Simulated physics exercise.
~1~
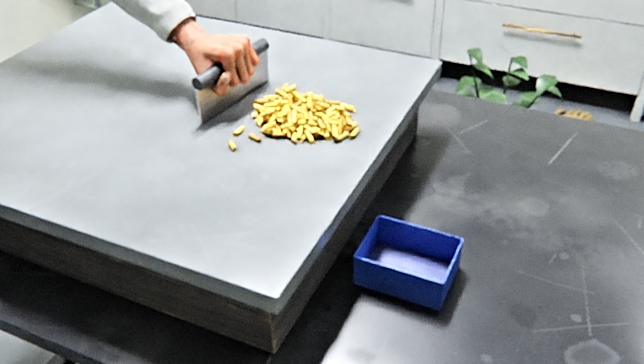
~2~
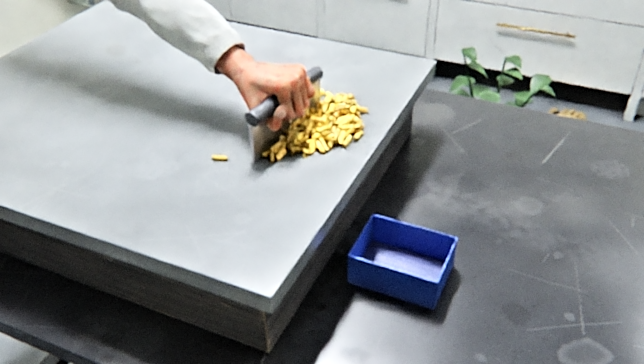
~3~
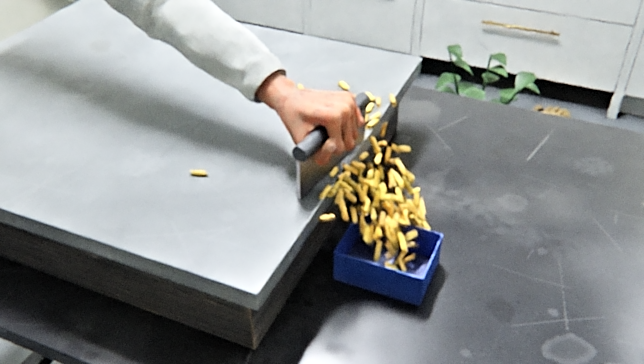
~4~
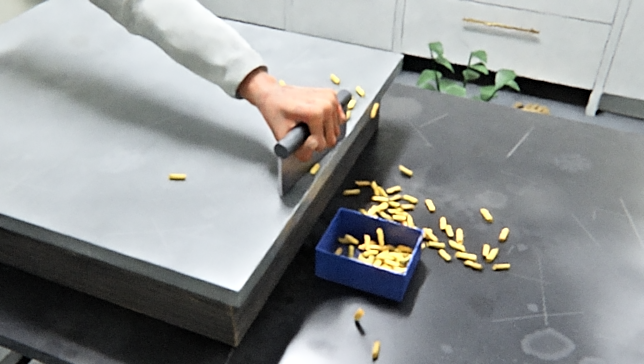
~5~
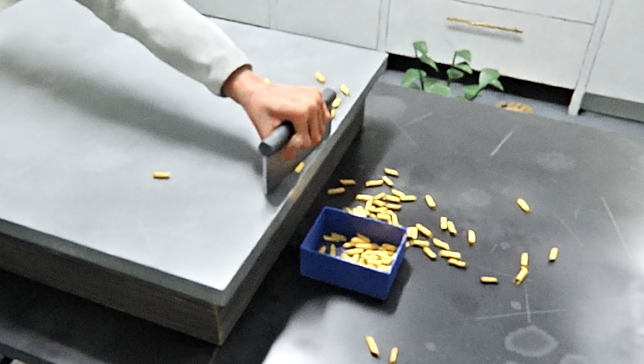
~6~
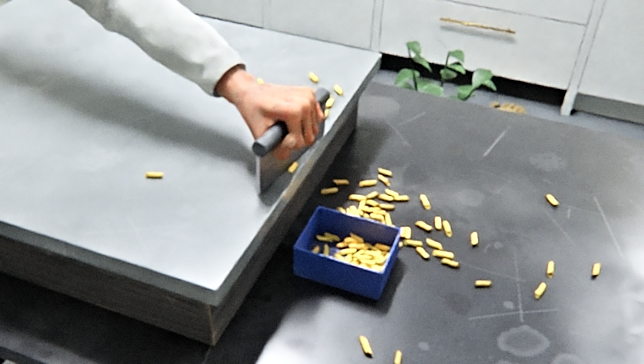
In a room with pale drawers and a leafy plant behind, a small heap of yellow pasta pieces lies on a raised grey slab, above a blue tin on a dark tabletop. A hand holding a scraper pushes the heap rightward toward the slab's edge, leaving one piece behind. The pieces pour over the edge in a cascade toward the tin as the scraper stops there. Many land inside, but many others miss and scatter across the dark surface. At the end, the hand stays at the edge, with a few pieces still on the slab.
